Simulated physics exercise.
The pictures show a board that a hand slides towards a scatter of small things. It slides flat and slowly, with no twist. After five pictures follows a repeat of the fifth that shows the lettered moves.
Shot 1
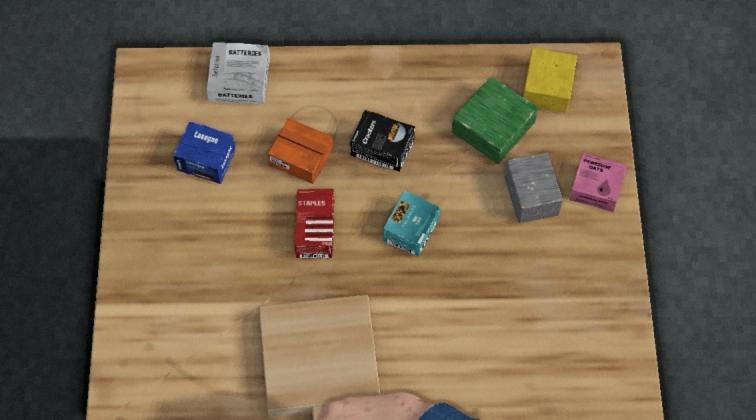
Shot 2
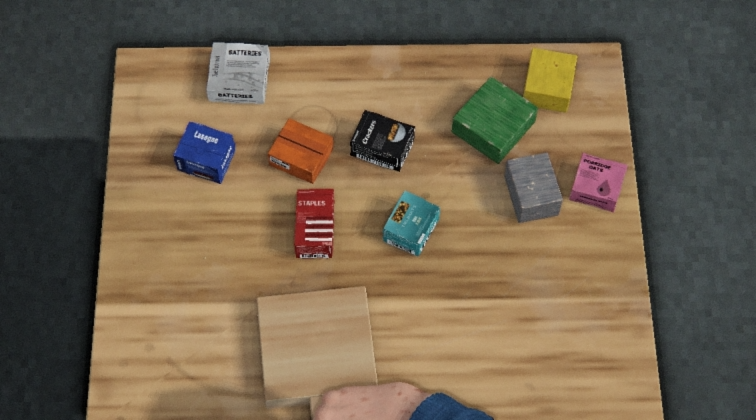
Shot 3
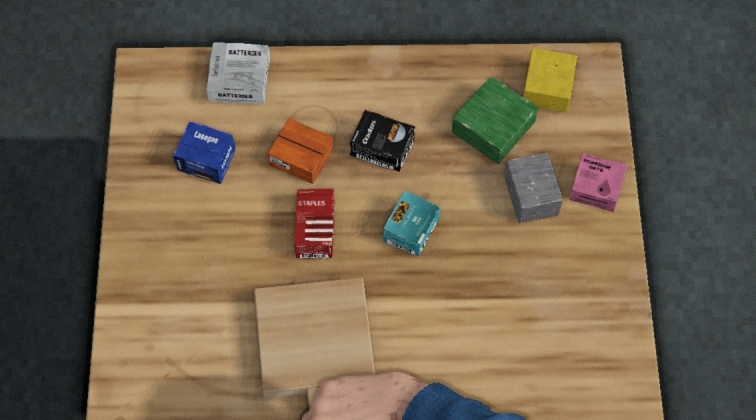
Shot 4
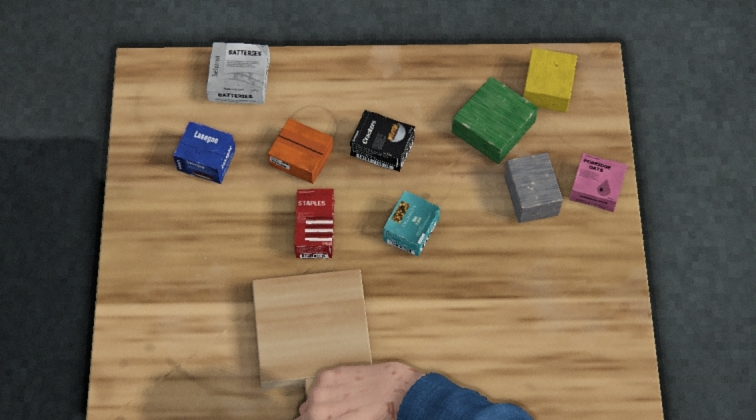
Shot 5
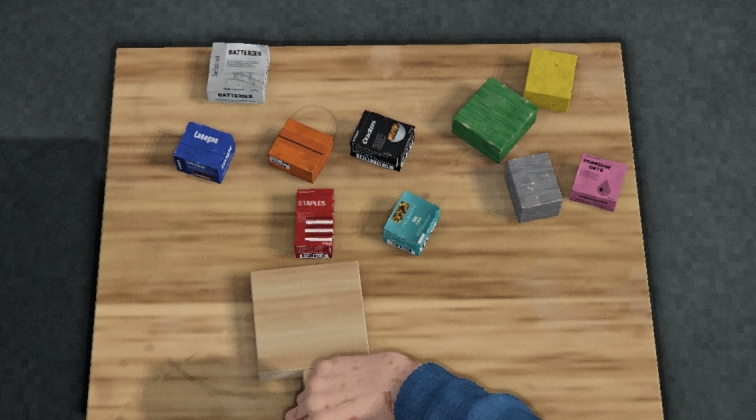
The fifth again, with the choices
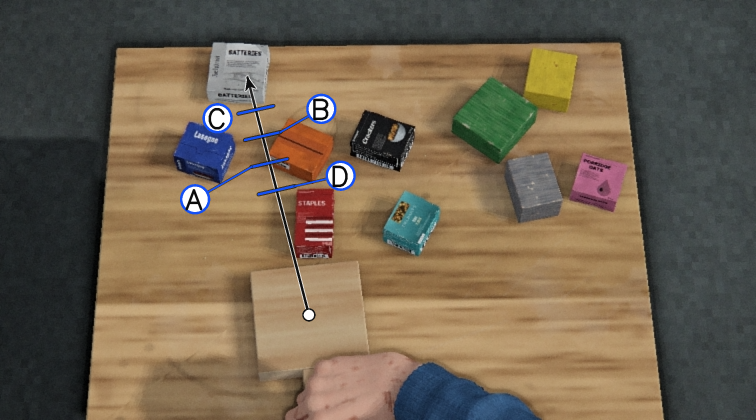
The clip shows a hand slowly sliding a flat, light wooden board up a wooden tabletop, drifting slightly left, towards scattered small boxes, packets and coloured blocks, which stay still while a gap remains between them and the board.
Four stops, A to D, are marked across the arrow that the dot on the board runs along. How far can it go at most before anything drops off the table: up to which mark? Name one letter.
At A, and not beyond.
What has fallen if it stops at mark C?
The orange box goes over.
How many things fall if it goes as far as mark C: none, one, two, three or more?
By then, one.
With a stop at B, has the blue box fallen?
By then, no.
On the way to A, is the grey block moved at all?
No.
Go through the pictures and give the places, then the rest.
The first frame shows orange box (301, 151); blue box (205, 153); green block (495, 120).
The second frame shows board (316, 342); turquoise packet (411, 223).
The third frame shows board (313, 333); red box (314, 223).
The fourth frame shows board (312, 324); grey block (533, 188).
The fifth frame shows board (309, 315); black packet (382, 141); orange box (301, 151); blue box (205, 153).
On the marked copy, A at (269, 163); B at (263, 136); C at (256, 110); D at (277, 190); the arrow from (309, 315) to (248, 77); the white dot at (309, 315).
Taking A. A third of the way, board (294, 262); orange box (292, 130); red box (302, 183).
Two thirds of the way, board (280, 206); orange box (293, 85); red box (287, 131).
When it is over, board (270, 170); orange box (295, 50); red box (283, 93); nothing has fallen.
As for the rest, B drops the orange box; C drops the orange box; D is safe but short.
